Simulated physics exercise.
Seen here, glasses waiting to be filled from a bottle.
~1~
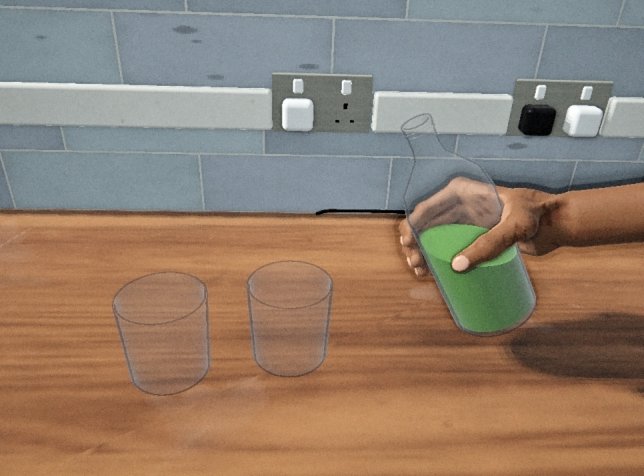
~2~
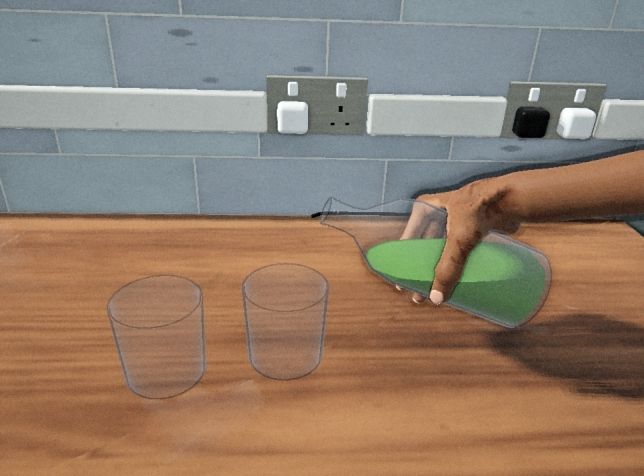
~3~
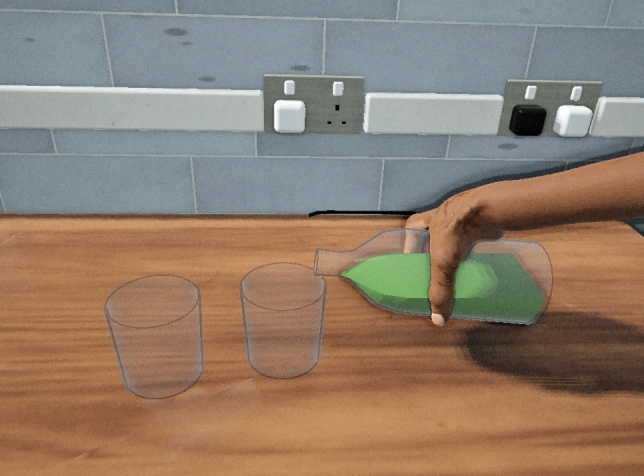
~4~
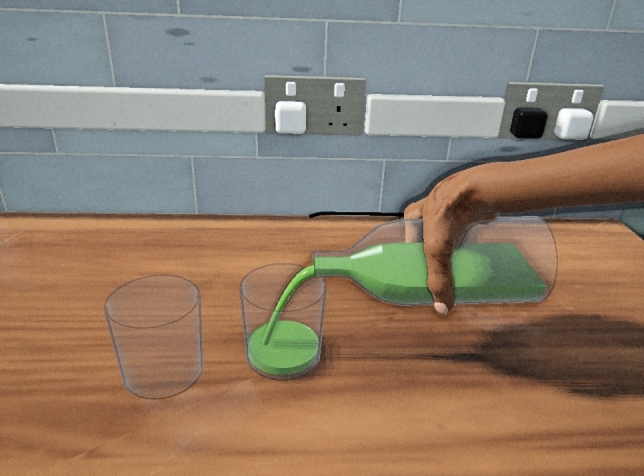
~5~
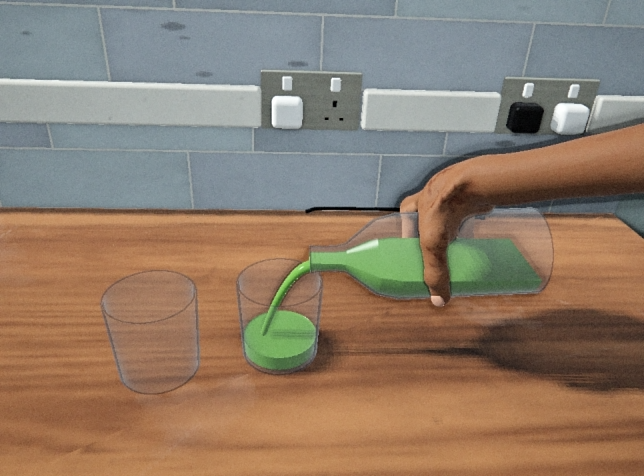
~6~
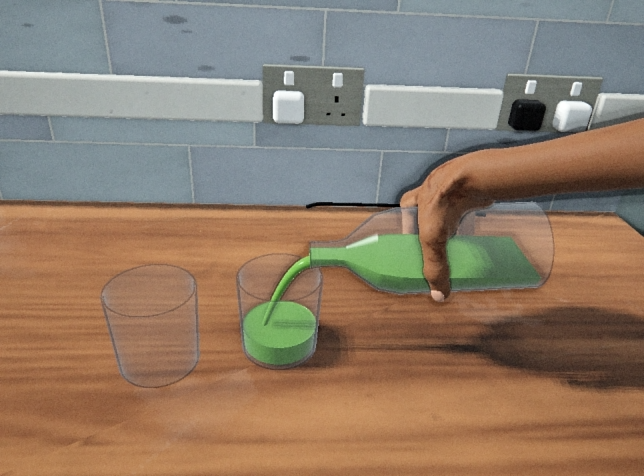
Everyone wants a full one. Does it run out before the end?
What the bottle holds falls short.
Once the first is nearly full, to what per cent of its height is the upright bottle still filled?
Some 5 per cent.
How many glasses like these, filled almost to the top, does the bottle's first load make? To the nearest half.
Some 1.0 of them.
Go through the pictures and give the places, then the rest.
In the first picture, the bottle is picked up; bottle (457, 221) tipped 30° with all of its load; two glasses, the last at (166, 330).
In the second picture, the bottle leans over the first small glass; bottle (425, 250) tipped 65° with all of its load; the first is empty.
In the third picture, the bottle leans over the first small glass; bottle (422, 272) tipped 85° with all of its load; two glasses, the last at (160, 334).
In the fourth picture, the green juice is flowing; bottle (423, 262) tipped 90° with nearly all of its load; the first is nearly empty.
In the fifth picture, the green juice is flowing; bottle (419, 255) tipped 95° with about three quarters of its load; two glasses, the last at (156, 329).
In the sixth picture, the green juice is flowing; bottle (419, 250) tipped 95° with about three quarters of its load; the first is about a quarter full.
Next, the first is about half full.
After that, the first is done and the bottle has a little of its load.
Finally, the bottle is empty with one filled and the next at a little of a serving.
